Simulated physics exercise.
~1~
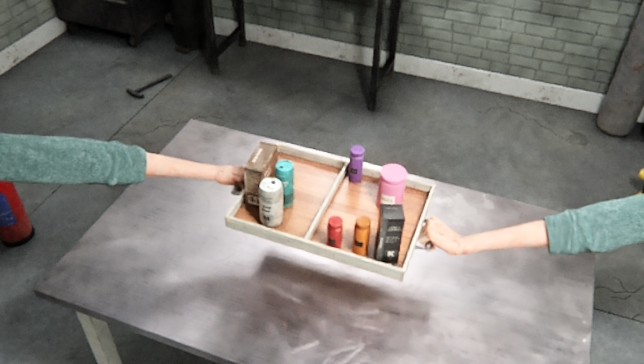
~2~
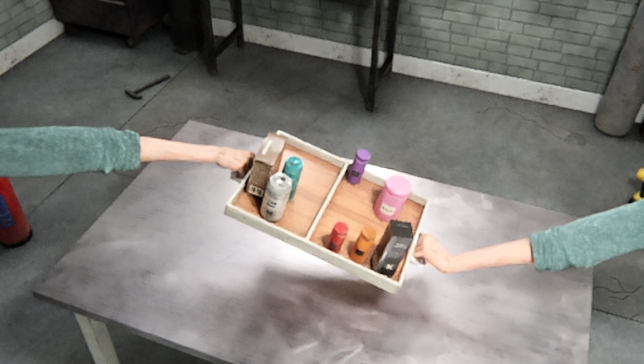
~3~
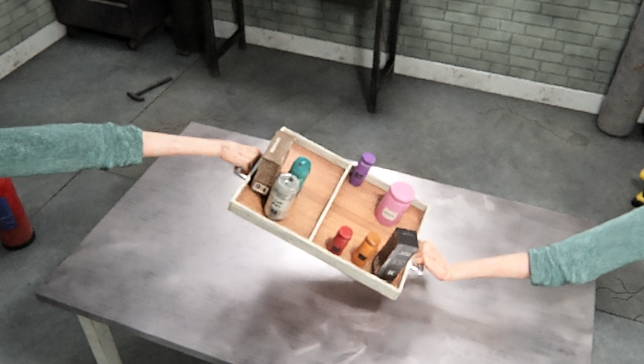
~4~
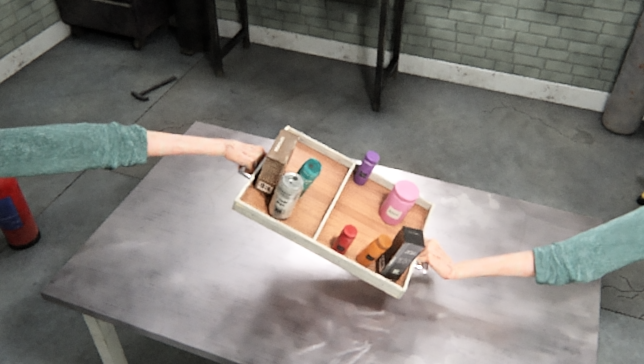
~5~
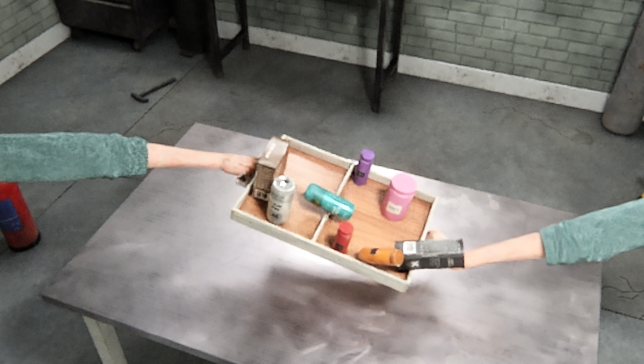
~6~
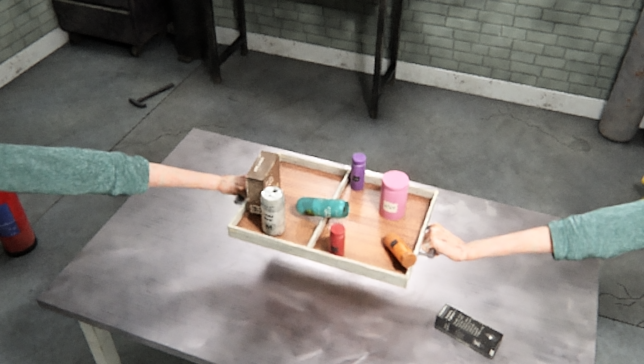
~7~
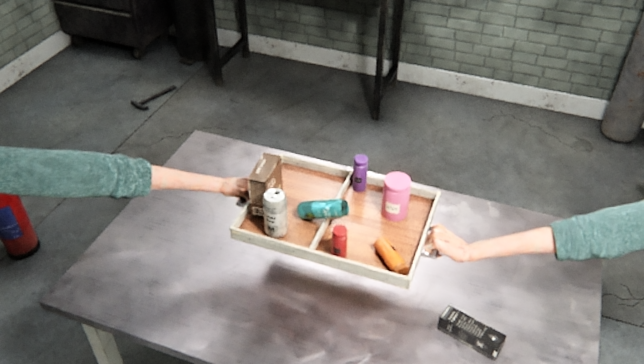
A held tray tips right and levels; two containers topple and a black carton falls off.
